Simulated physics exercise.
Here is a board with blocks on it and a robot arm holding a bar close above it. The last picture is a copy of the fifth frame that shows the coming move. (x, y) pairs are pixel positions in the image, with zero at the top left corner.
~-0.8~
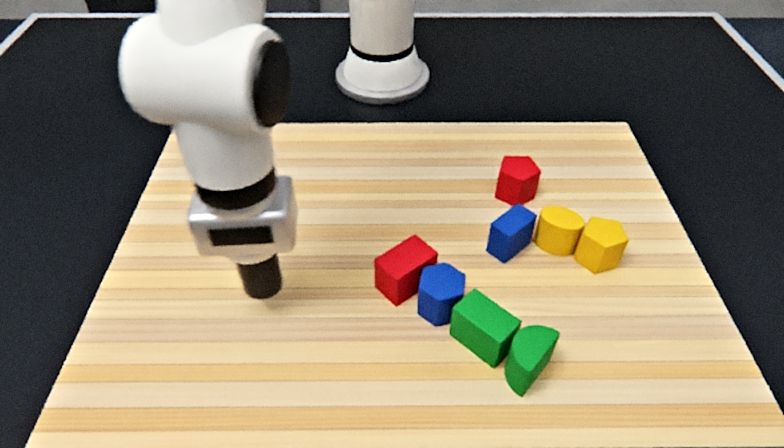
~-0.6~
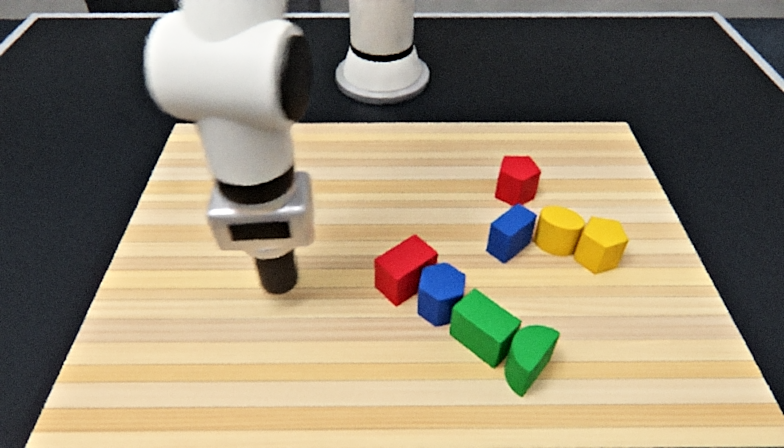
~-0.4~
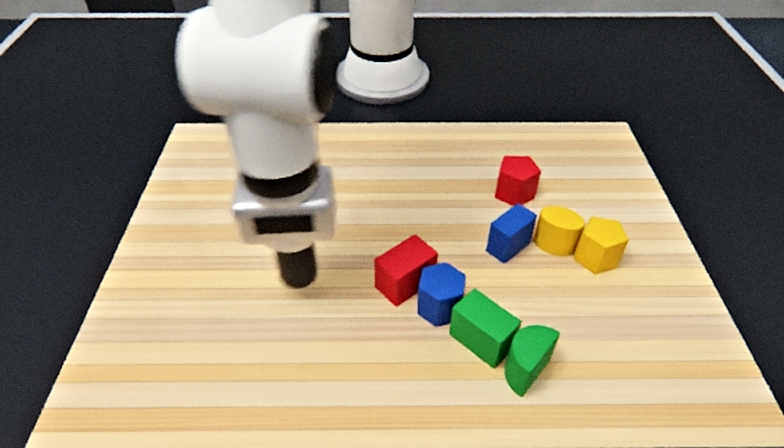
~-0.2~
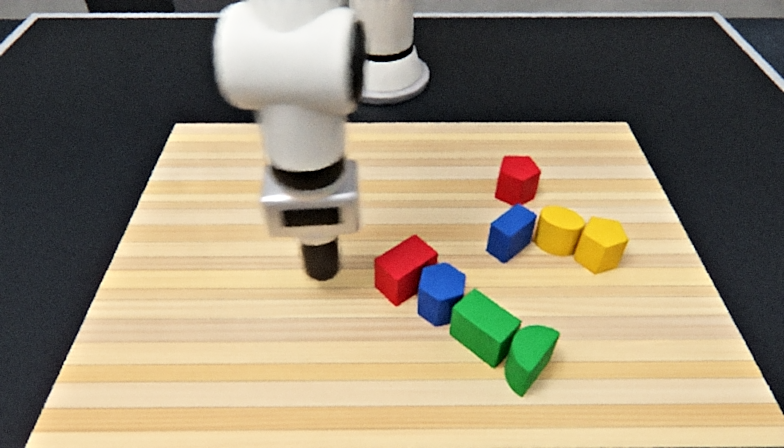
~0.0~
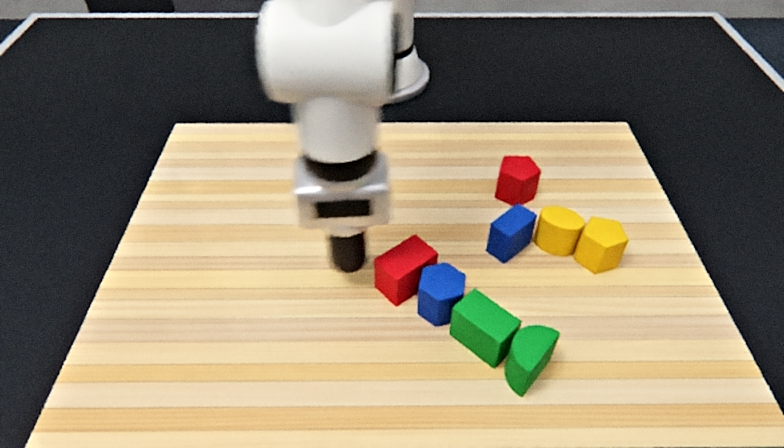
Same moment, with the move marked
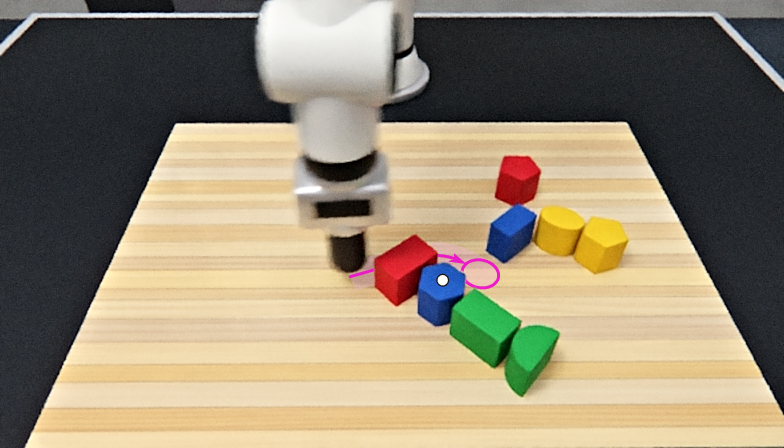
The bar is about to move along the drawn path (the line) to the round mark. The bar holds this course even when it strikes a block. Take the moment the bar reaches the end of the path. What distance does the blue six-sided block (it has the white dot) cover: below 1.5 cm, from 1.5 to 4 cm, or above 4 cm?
From 1.5 to 4 cm.
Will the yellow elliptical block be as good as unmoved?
Yes, it checks out.
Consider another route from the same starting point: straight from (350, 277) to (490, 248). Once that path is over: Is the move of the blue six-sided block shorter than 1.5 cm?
No.
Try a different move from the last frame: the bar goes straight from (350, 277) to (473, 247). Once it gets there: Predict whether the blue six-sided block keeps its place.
That block ends up displaced.
Drawn move, from (350, 277) over (395, 264) and (439, 256) to (480, 274); the dot is on the blue six-sided block.
What follows on the original path. One third of the way, bar (396, 248); red oblong block (421, 257); blue six-sided block (449, 284); green oblong block (491, 317).
Two thirds of the way, bar (441, 239); red oblong block (429, 256), turned 35° clockwise; blue six-sided block (450, 287); green oblong block (493, 320); green D-shaped block (538, 347).
At the end, bar (483, 257); red oblong block (445, 258), turned 75° clockwise; blue six-sided block (444, 298), turned 20° clockwise; green oblong block (493, 322); green D-shaped block (539, 347); yellow elliptical block still.
